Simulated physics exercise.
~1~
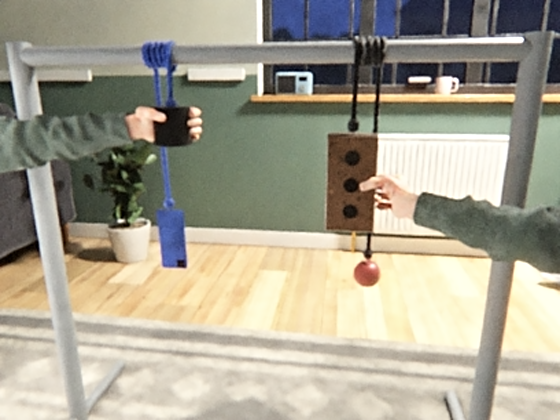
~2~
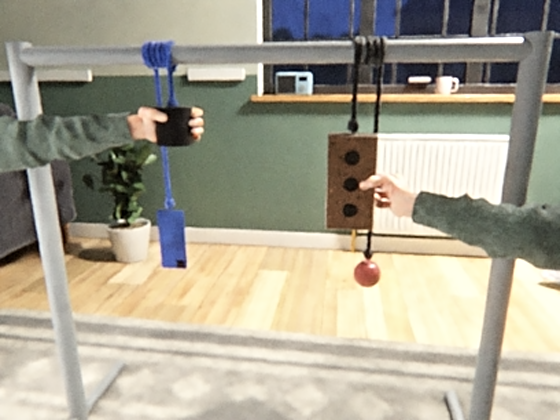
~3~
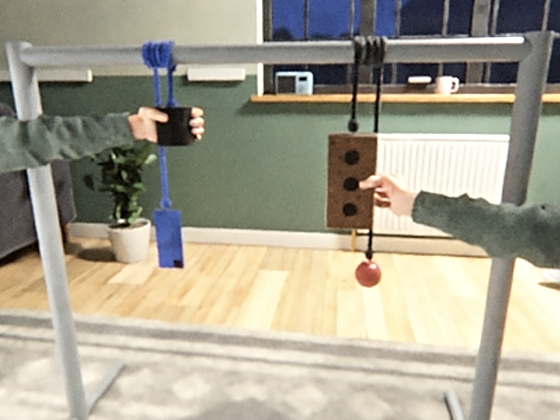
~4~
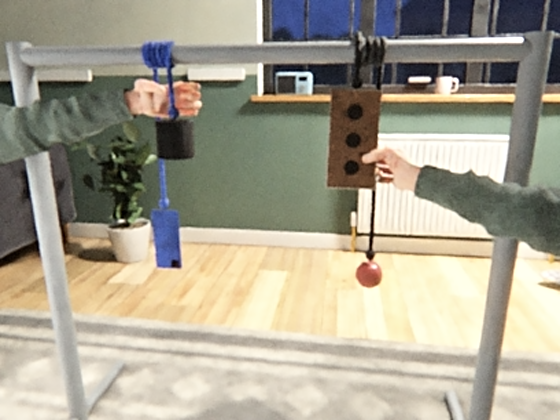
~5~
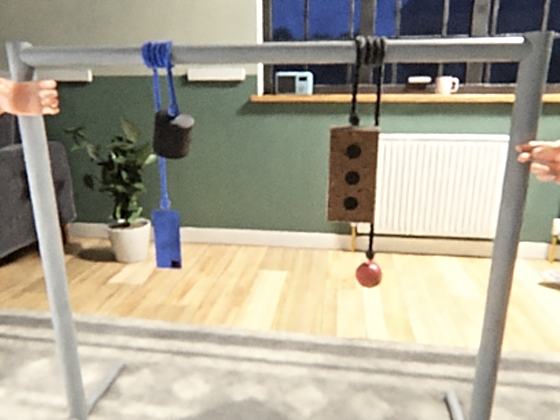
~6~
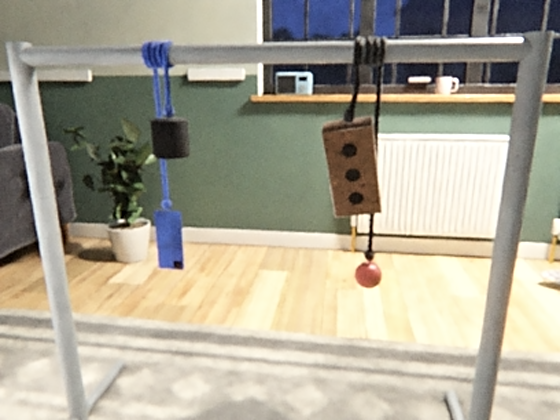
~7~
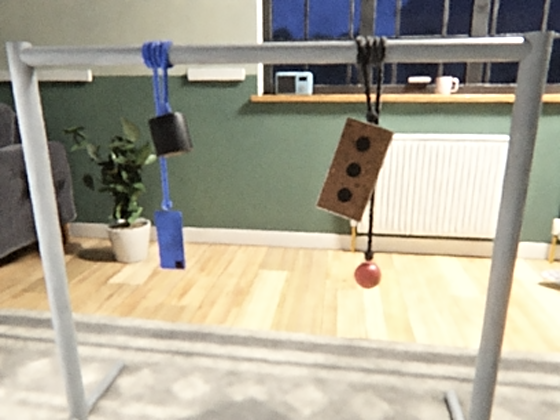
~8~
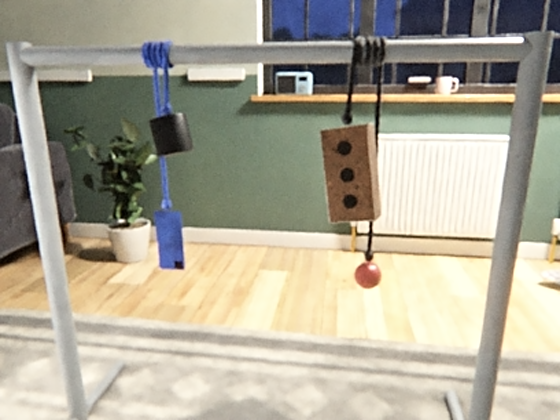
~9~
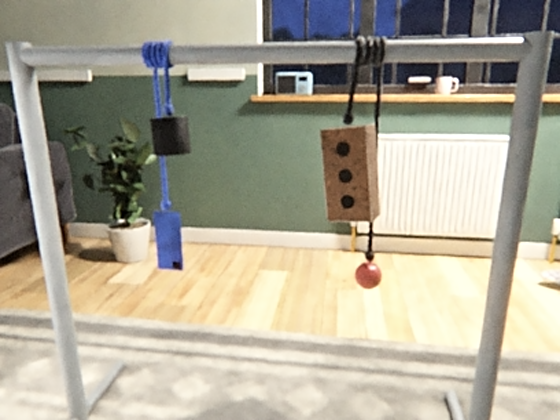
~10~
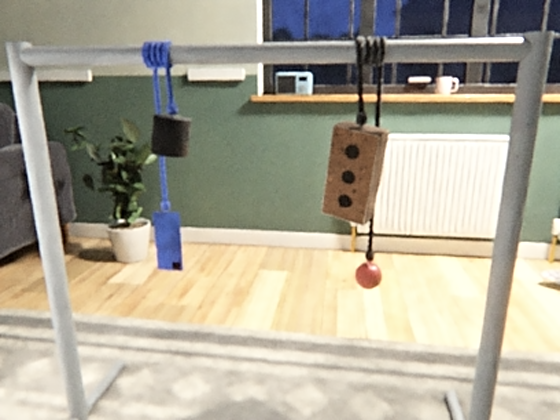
Two hands held a black cylinder on a blue cord and a brown block on a black cord beneath a grey bar, then let go and drew away. Both swayed and twisted a little but stayed hanging above the floor.
